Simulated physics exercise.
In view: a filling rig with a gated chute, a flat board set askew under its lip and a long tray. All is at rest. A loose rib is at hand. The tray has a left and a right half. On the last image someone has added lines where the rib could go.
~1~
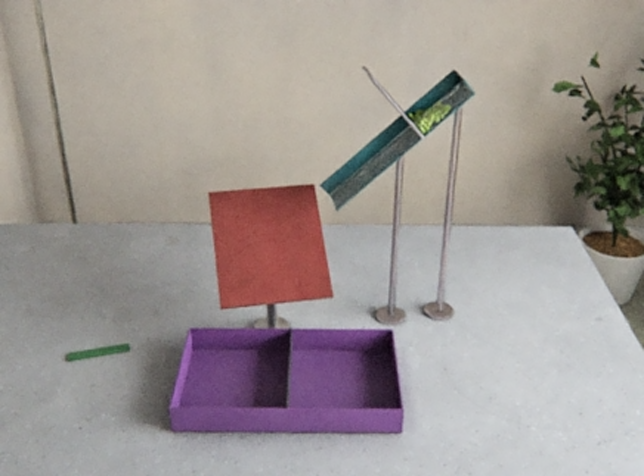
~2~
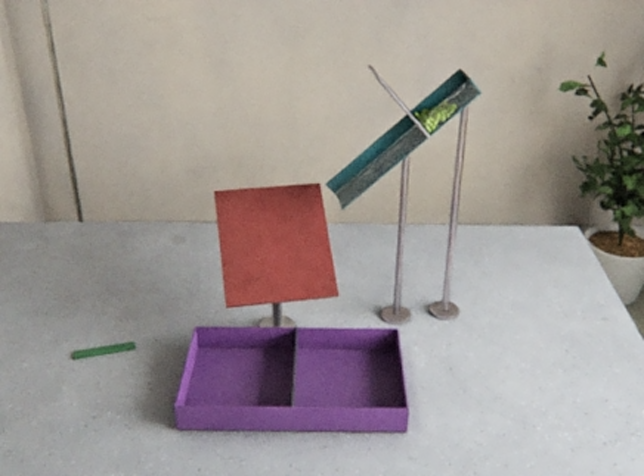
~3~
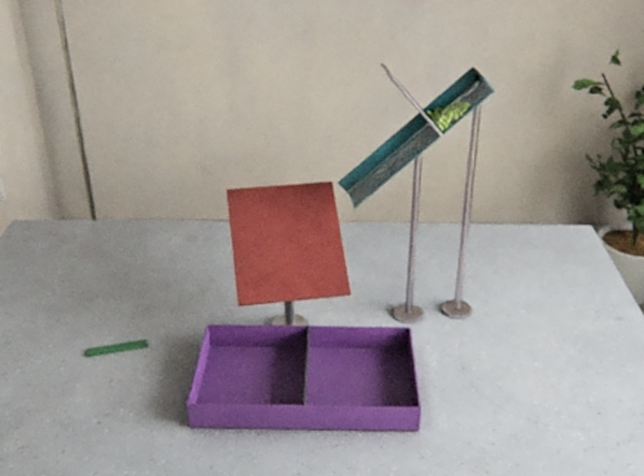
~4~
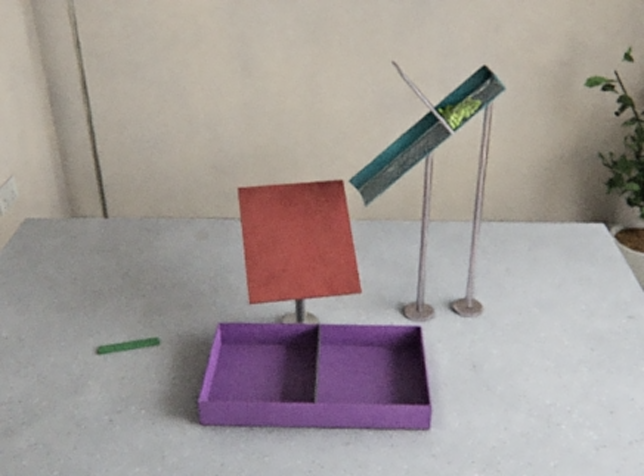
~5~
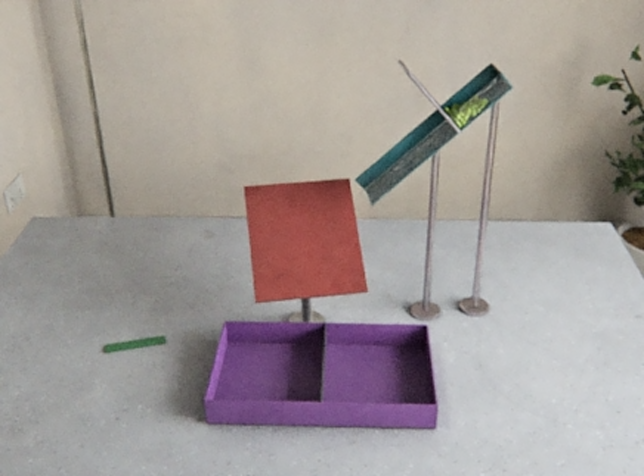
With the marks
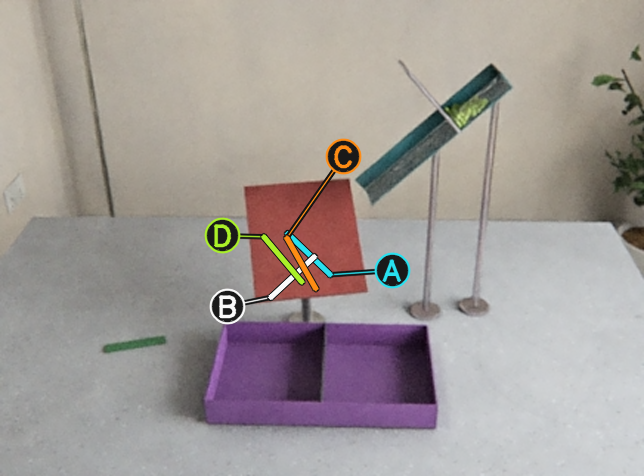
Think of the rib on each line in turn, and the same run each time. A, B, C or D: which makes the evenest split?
Use line D.
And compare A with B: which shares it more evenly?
Here it is line B.
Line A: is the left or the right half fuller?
The right half.
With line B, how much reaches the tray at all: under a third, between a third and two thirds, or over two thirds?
Line B gives over two thirds.
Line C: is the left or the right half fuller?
More lands on the right.
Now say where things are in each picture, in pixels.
Load behind the gate at (424, 117), dried peas; lip of the chute at (334, 204), sloping fairly steeply, in the first picture.
Middle of the board at (275, 242), tilted fairly steeply; middle of its low edge at (283, 301); of its high edge at (268, 187), in the second picture.
Front corners of the tray at (188, 404) and (420, 408); front end of its middle wall at (303, 406), in the third picture.
Middle of the load at (454, 113); lip at (363, 200), in the fourth picture.
Middle of the load at (460, 111); lip at (369, 199), in the fifth picture.
On the marked copy, line A from (287, 233) to (330, 274); line B from (314, 256) to (270, 297); line C from (286, 238) to (315, 288); line D from (263, 236) to (301, 281).
Choosing A, of what is caught, a small part in the left half, nearly all in the right.
Choosing B, of what is caught, most in the left half, about a quarter in the right.
Choosing C, of what is caught, a small part in the left half, most in the right.
Choosing D, of what is caught, about half in the left half, about half in the right.
